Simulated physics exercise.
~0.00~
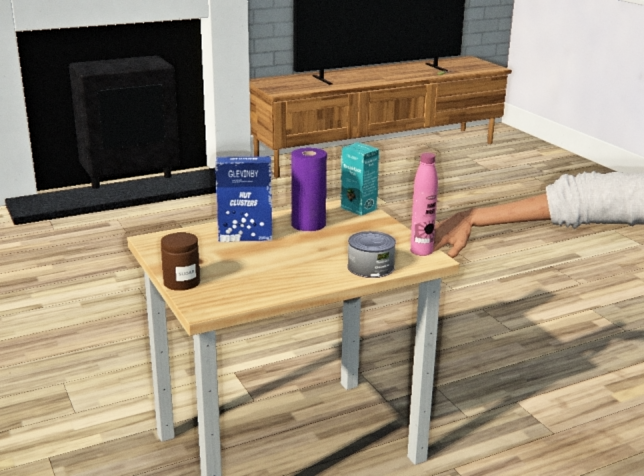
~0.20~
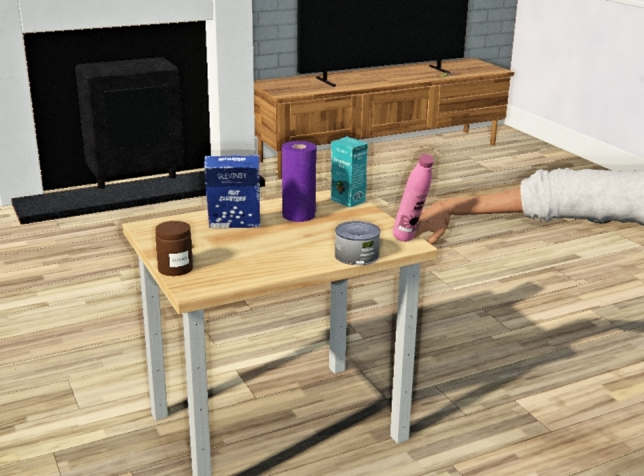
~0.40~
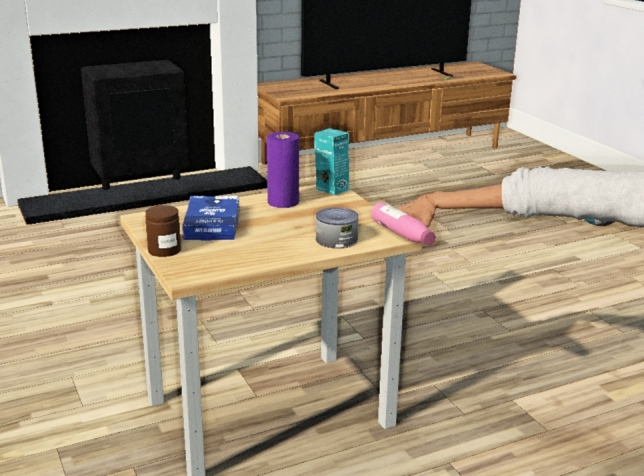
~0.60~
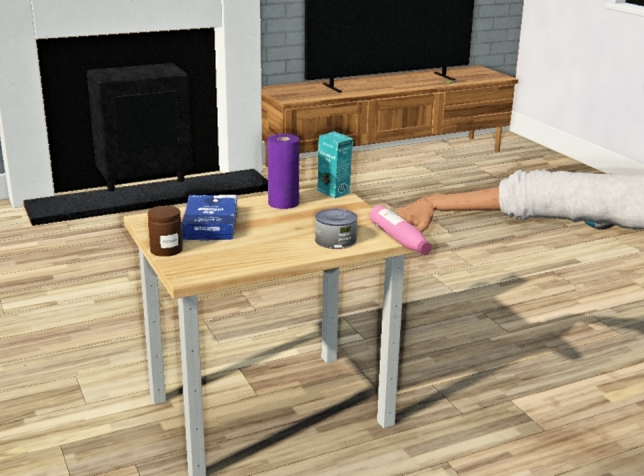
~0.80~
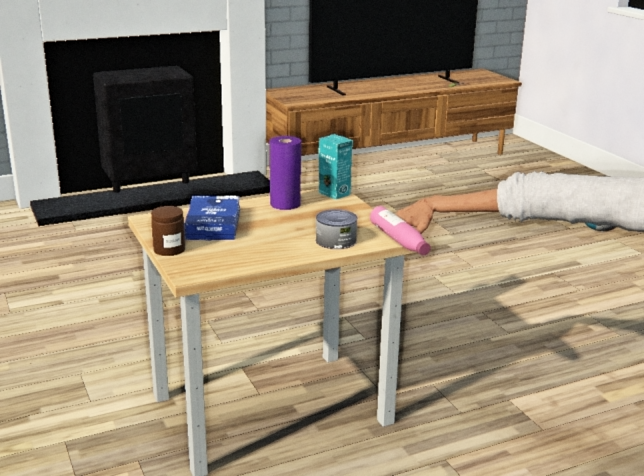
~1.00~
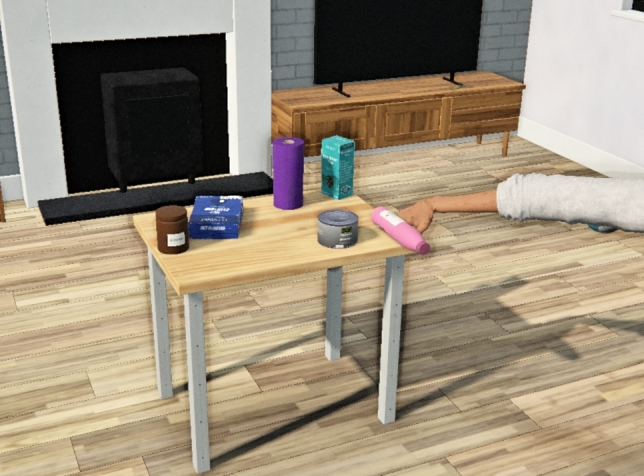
A hand reached in from the right beside a small wooden table holding six items, and as the table shifted, the blue packet toppled onto its side and the pink bottle tipped over at the edge by the hand, while the other four stayed put.
